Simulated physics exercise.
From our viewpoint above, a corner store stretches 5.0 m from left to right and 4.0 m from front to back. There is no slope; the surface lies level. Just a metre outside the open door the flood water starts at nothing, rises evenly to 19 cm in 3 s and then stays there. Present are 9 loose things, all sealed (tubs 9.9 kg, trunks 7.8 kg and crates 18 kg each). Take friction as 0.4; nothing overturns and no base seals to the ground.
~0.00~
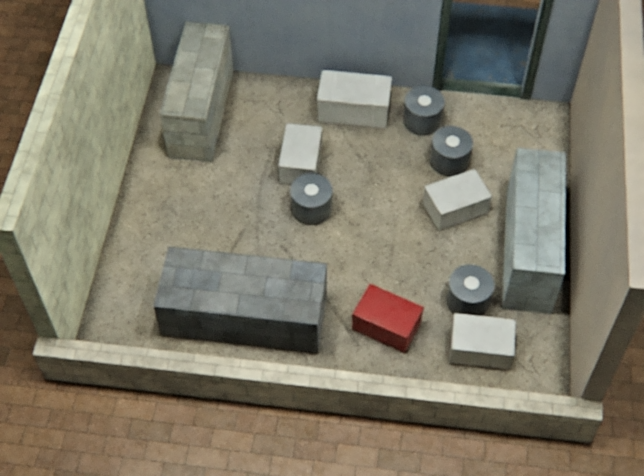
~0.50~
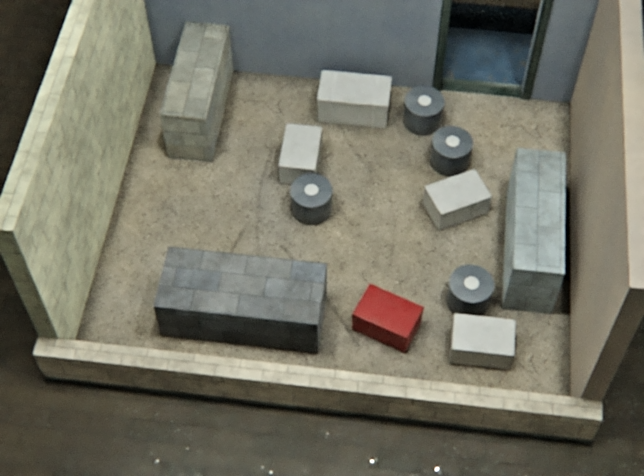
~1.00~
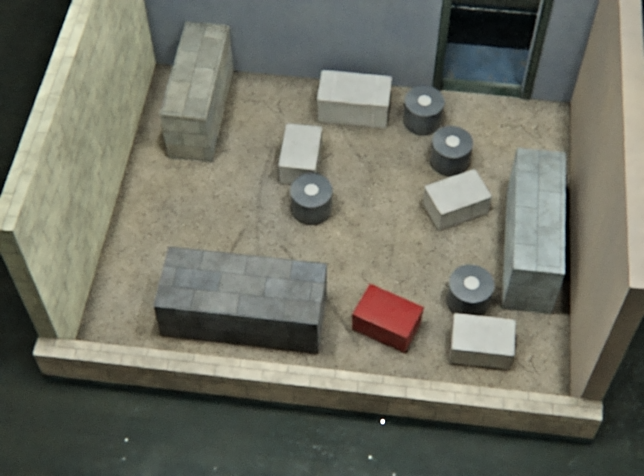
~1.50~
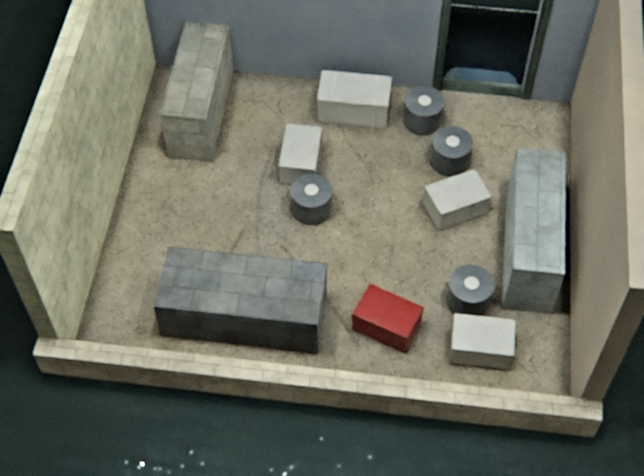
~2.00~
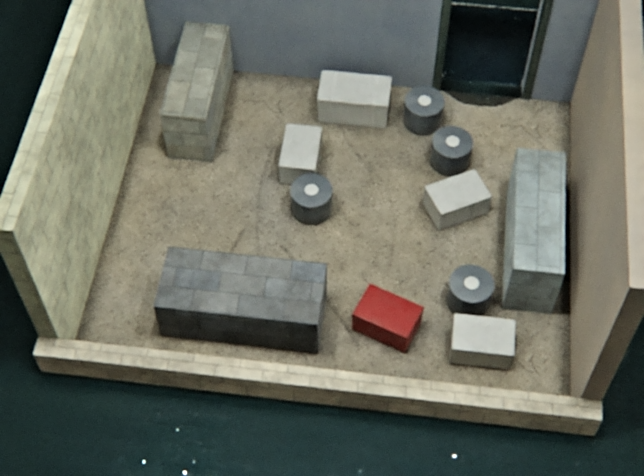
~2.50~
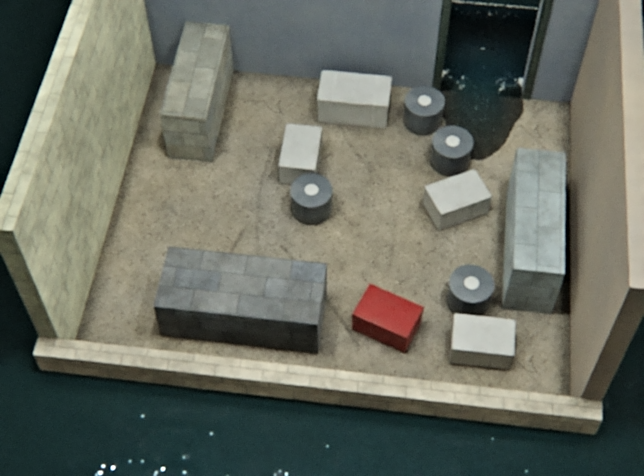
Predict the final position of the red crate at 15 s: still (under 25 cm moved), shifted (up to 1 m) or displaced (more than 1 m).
Shifted.
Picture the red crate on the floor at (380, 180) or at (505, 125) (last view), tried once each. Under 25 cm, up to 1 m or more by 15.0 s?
I'd expect it to remain in place the first time and to get swept far off the second time.
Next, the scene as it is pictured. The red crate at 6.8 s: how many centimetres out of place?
I'd guess some 5 cm by then.
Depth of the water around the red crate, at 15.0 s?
I'd put it at about 11 cm.
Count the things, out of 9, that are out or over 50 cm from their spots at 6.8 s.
That would be 2.
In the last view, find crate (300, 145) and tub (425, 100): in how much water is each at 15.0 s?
I'd estimate 6 cm for the first and 5 cm for the second.
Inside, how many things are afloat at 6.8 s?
1 at that moment.
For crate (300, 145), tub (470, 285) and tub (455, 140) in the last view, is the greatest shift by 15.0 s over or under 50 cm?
Going one by one, I get within, above and above.
After 3.5 s the red crate is near (388, 310), 0.0 m from its start, aground; 0 afloat.
After 6.8 s the red crate is near (385, 313), 0.0 m from its start, aground; 1 afloat.
After 11.0 s the red crate is near (345, 350), 0.6 m from its start, afloat; 5 afloat.
After 15.0 s the red crate is near (345, 350), 0.6 m from its start, afloat; 7 afloat.
